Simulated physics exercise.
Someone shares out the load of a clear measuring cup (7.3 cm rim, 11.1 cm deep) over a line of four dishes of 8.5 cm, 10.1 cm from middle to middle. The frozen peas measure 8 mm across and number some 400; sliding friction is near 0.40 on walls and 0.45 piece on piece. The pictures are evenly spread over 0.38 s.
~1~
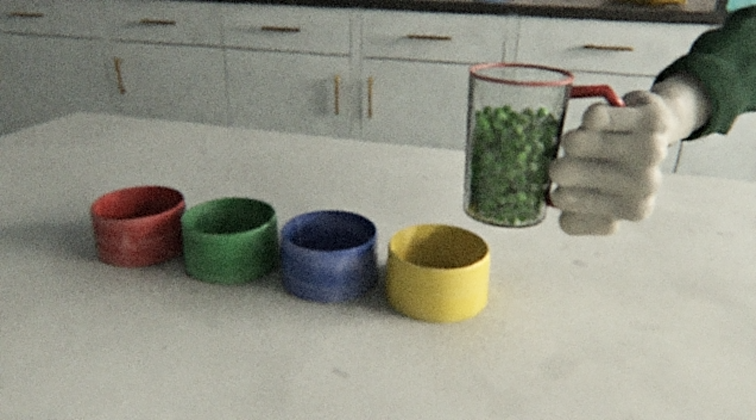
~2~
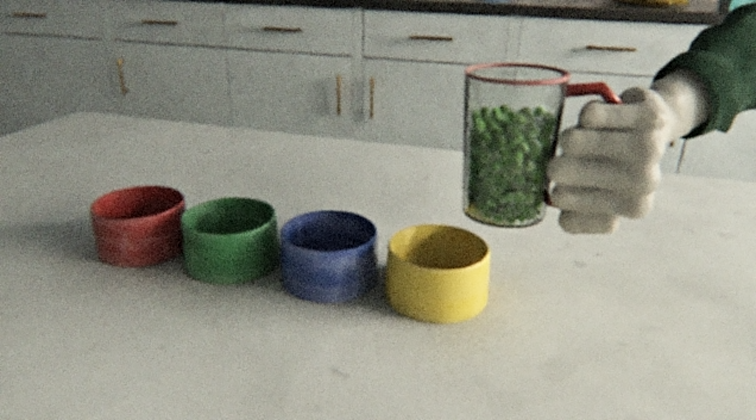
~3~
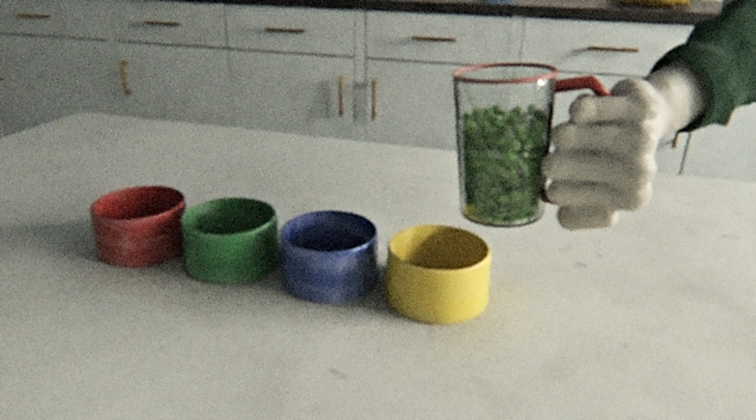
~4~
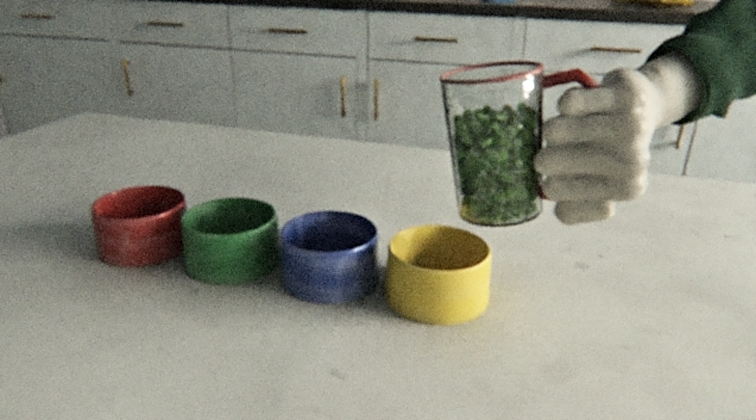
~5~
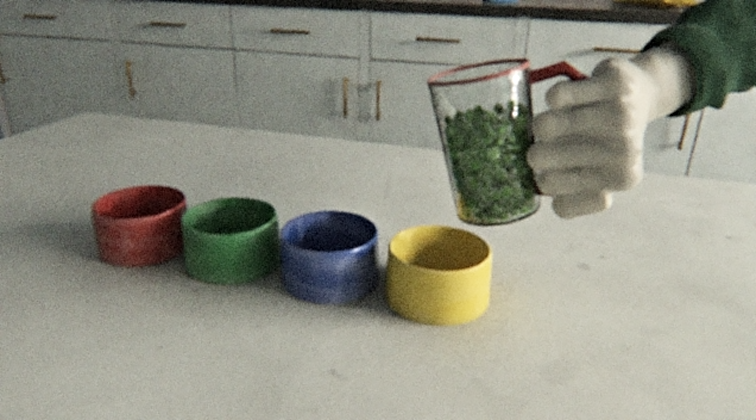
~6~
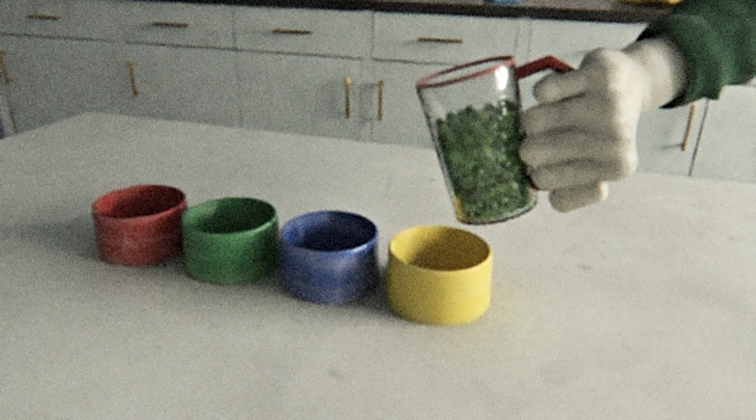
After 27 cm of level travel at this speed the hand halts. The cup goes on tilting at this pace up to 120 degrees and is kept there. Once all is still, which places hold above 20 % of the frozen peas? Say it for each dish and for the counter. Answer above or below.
Red dish: Below; blue dish: Below; green dish: Above; yellow dish: Below; on the counter: Below.
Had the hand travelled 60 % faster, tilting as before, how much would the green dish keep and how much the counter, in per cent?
In that case green 0, counter 10.
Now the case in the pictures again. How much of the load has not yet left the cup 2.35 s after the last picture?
Some 0 per cent of the load.
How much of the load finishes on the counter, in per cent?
Some 5 per cent.
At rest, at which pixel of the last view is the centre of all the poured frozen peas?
At about (230, 233).
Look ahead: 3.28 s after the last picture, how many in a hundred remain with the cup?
About 0 per cent.
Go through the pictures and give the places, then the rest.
The first frame shows cup at (512, 146), tilt 0 degrees, lip at (471, 70), moved 0.0 cm; middle of the pieces at (507, 165); yellow dish at (439, 246); blue dish at (329, 230); green dish at (230, 216); red dish at (138, 202).
The second frame shows cup at (509, 145), tilt 1 degrees, lip at (467, 71), moved 0.2 cm; middle of the pieces at (506, 165).
The third frame shows cup at (503, 145), tilt 5 degrees, lip at (455, 74), moved 0.7 cm; middle of the pieces at (500, 165).
The fourth frame shows cup at (496, 144), tilt 10 degrees, lip at (442, 77), moved 1.3 cm; middle of the pieces at (495, 164).
The fifth frame shows cup at (488, 143), tilt 14 degrees, lip at (430, 80), moved 1.9 cm; middle of the pieces at (489, 164).
The sixth frame shows cup at (481, 142), tilt 18 degrees, lip at (418, 84), moved 2.5 cm; middle of the pieces at (483, 162); yellow dish at (440, 248); blue dish at (330, 231); green dish at (230, 215); red dish at (140, 201).
Then, 1.41 s after the last picture, tilt 98 degrees; cup holds 100 %.
Then, 2.35 s after the last picture, tilt 120 degrees; cup holds 0 %, green 95 %.
Then, 3.28 s after the last picture, tilt 120 degrees; cup holds 0 %, green 95 %.
In the end, red 0 %, blue 0 %, green 95 %, yellow 0 %, counter 5 %.
